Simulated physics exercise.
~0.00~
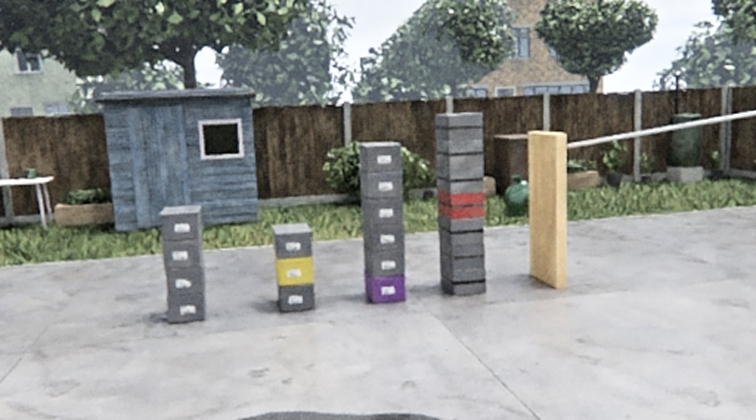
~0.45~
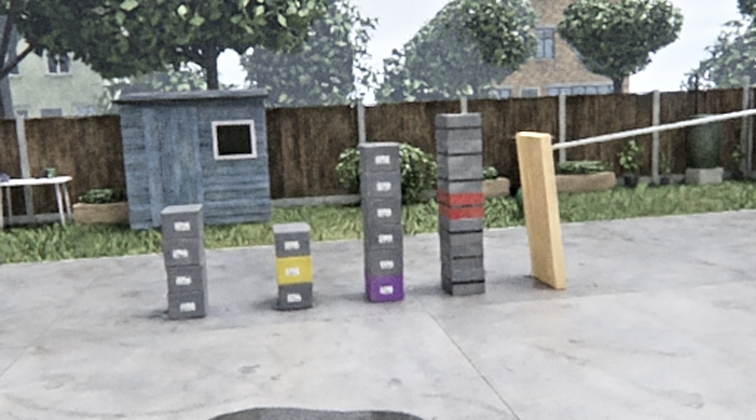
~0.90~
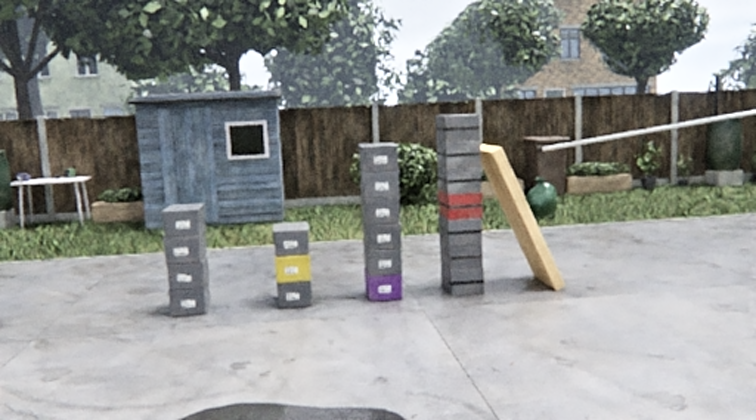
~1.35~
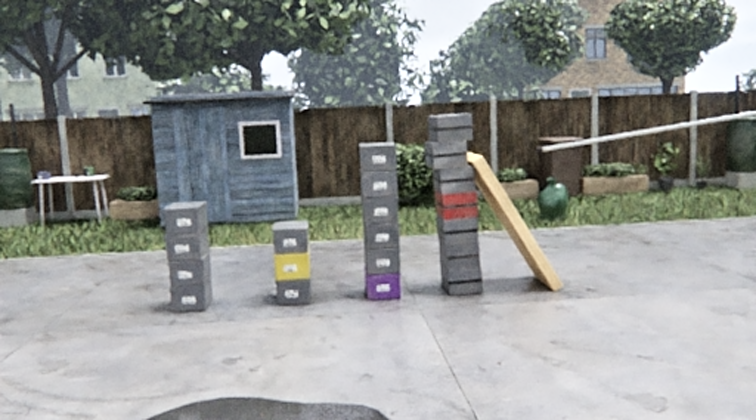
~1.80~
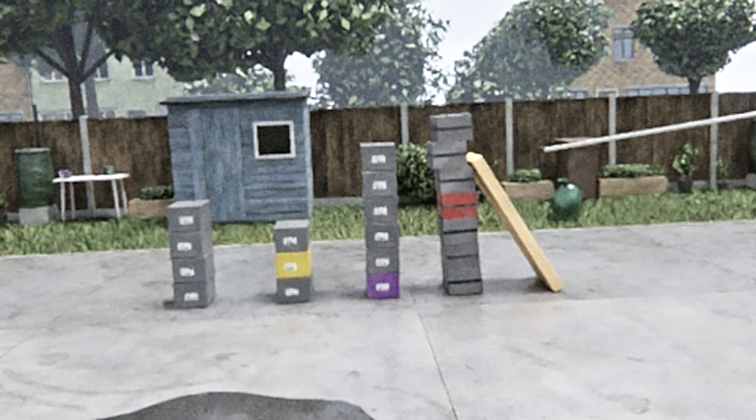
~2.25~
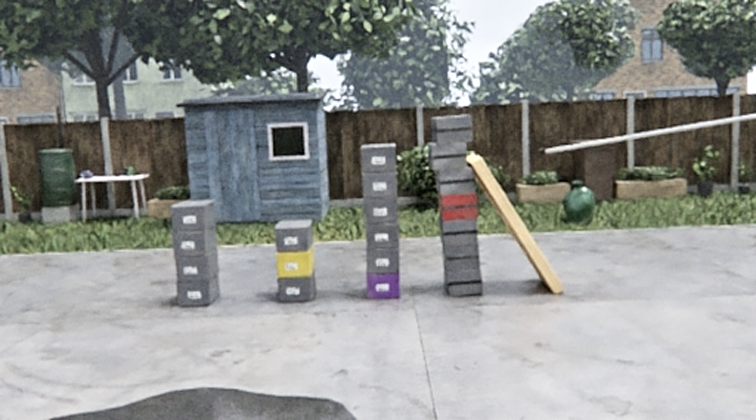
Wooden board tipping left onto the tallest of four grey stacks, jolting its blocks slightly askew, then resting against the still-standing tower.
